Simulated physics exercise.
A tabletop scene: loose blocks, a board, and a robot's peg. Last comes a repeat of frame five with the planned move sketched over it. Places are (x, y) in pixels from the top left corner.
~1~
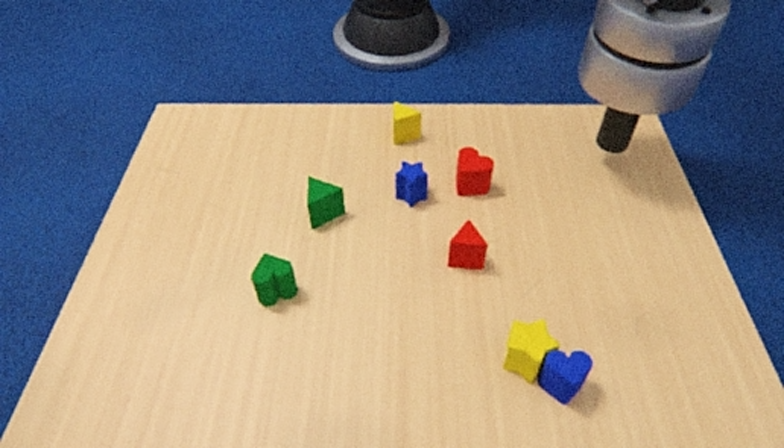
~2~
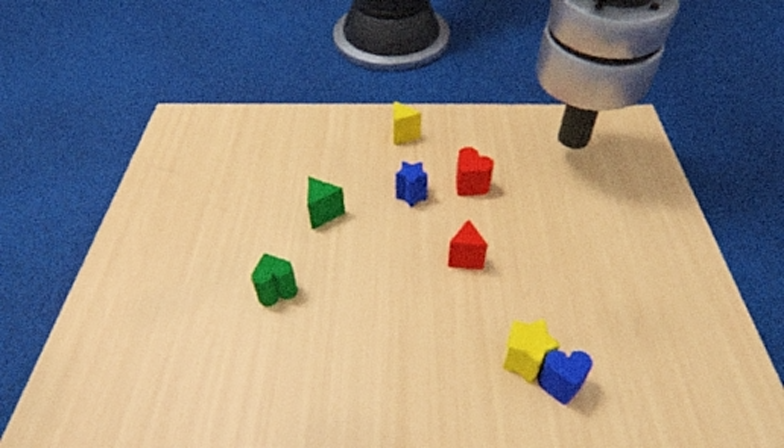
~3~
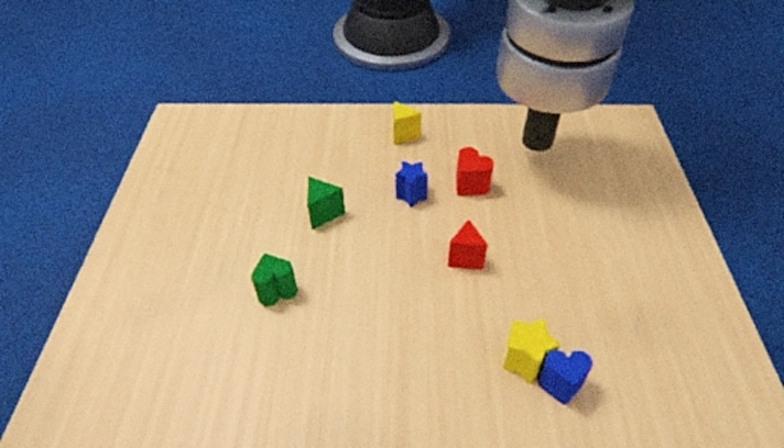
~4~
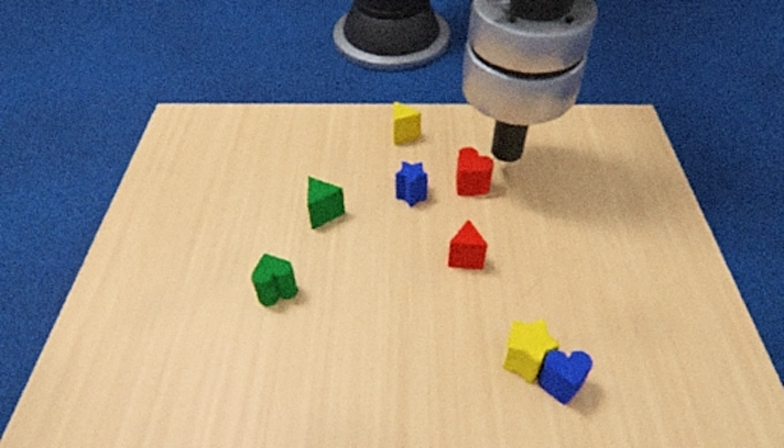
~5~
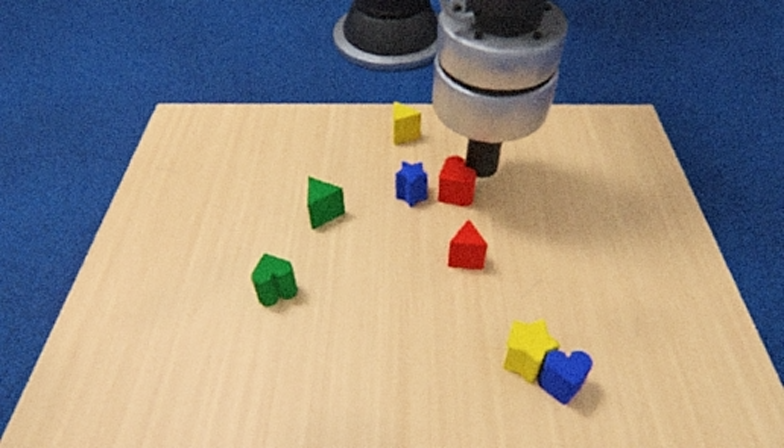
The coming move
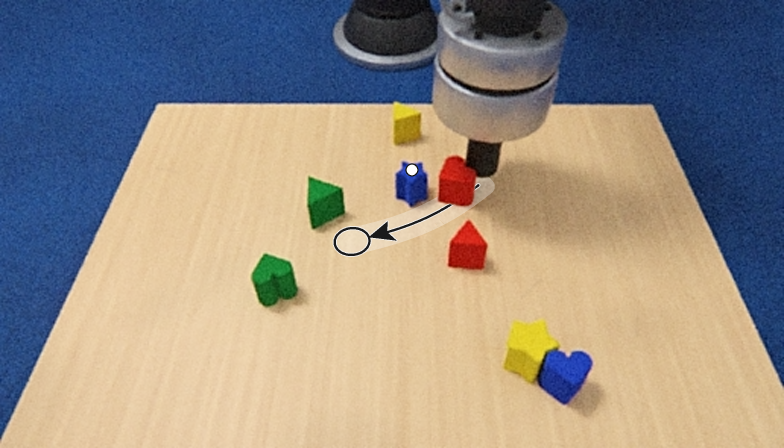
On a pale wooden tabletop against blue, red, green, blue and yellow blocks lie scattered while a robot's dark peg hangs near the upper right corner. The peg slides left toward the red heart, then nudges it a short way left, closer to the blue star, as the other blocks stay still.
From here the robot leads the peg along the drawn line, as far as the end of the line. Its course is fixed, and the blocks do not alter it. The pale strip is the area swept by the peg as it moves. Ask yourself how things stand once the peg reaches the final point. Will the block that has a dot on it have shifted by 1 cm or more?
The answer is yes.
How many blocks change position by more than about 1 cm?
A pair of blocks is moved.
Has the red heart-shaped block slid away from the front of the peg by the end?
Short answer: No.
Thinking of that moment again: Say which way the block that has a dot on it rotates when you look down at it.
Viewed from above: Clockwise.
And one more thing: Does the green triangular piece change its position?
No, it doesn't check out.
The drawn path runs from (479, 185) over (424, 219) to (352, 241); the dot is on the blue star block.
One third of the way, peg (445, 191); blue star block (402, 173), turned 60° clockwise; red heart-shaped block (419, 193).
Two thirds of the way, peg (400, 210); blue star block (399, 175), turned 80° clockwise; red heart-shaped block (372, 213).
At the end, peg (350, 224); green triangular piece not moved; blue star block (399, 175), turned 80° clockwise; red heart-shaped block (320, 227).
